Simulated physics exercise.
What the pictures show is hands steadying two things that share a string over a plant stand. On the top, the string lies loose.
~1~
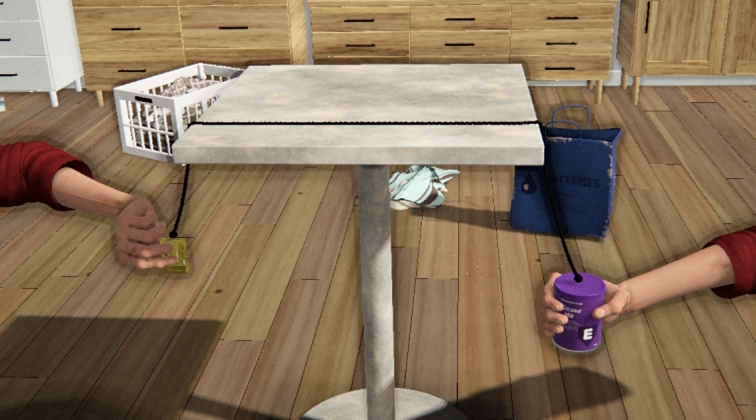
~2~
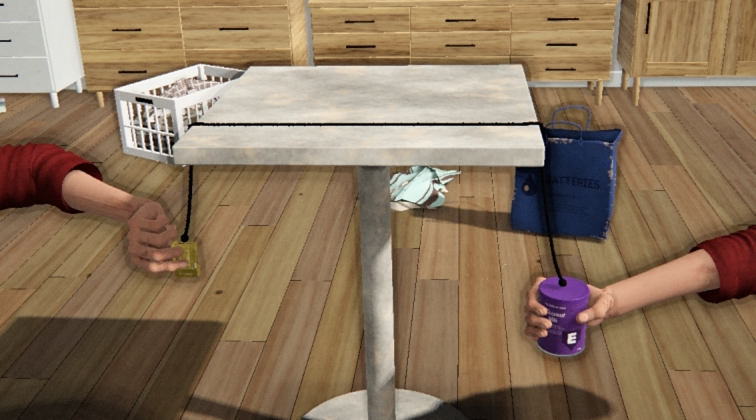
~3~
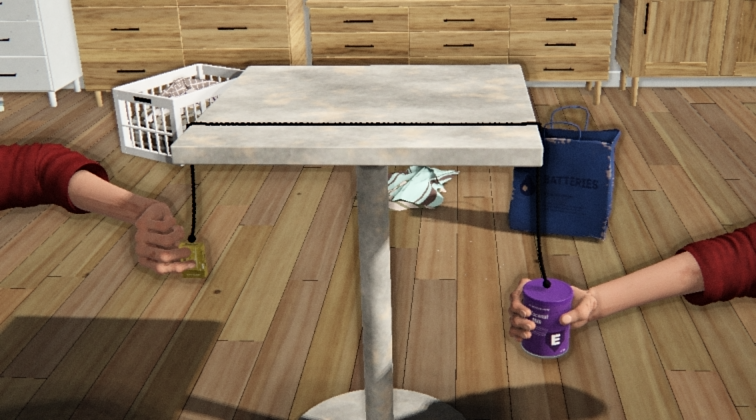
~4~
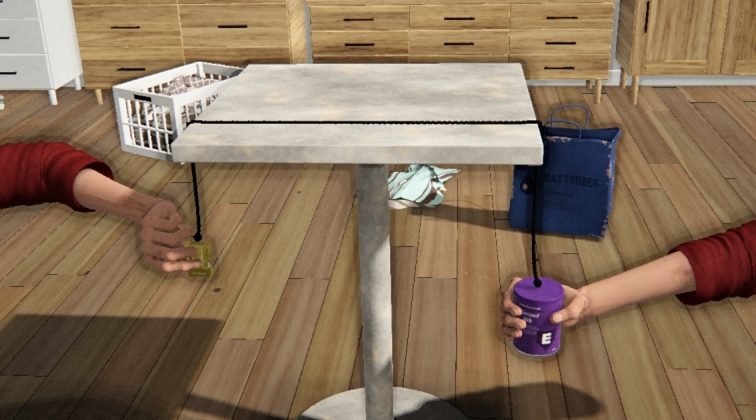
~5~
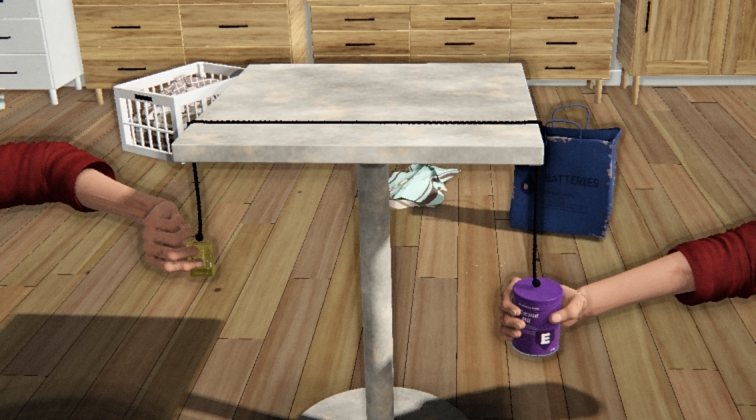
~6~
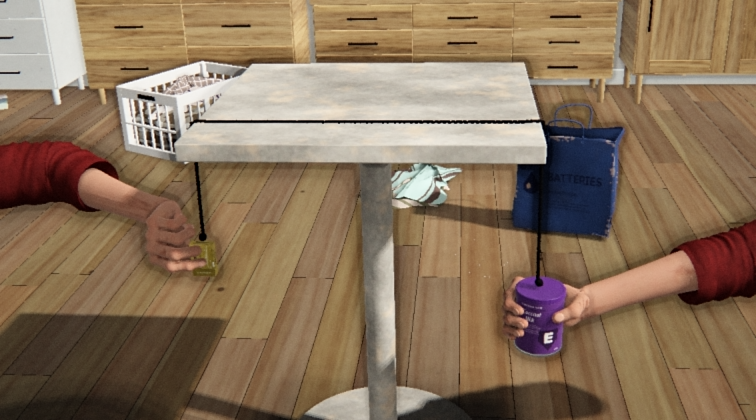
Hands holding a purple tin and a small yellowish box, joined by black string over a table, easing slightly inward, then keeping nearly still.
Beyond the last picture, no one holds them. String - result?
Expect it to fall away to the right once freed.
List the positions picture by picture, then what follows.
The first picture shows left matchbox (175, 256); right tin (578, 313); string over the top (389, 124).
The second picture shows left matchbox (186, 260); right tin (562, 317).
The third picture shows left matchbox (193, 261); right tin (546, 319).
The fourth picture shows left matchbox (199, 259); right tin (537, 317).
The fifth picture shows left matchbox (201, 259); right tin (536, 317).
The sixth picture shows left matchbox (204, 259); right tin (539, 317); string over the top (392, 122).
Then, 0.50 s on from there, left matchbox pulled up onto the top; right tin down on the floor.
Then, 0.84 s on from there, left matchbox down on the floor; right tin down on the floor.
In the end, left matchbox down on the floor near (658, 300); right tin down on the floor. The string slides rightwards.
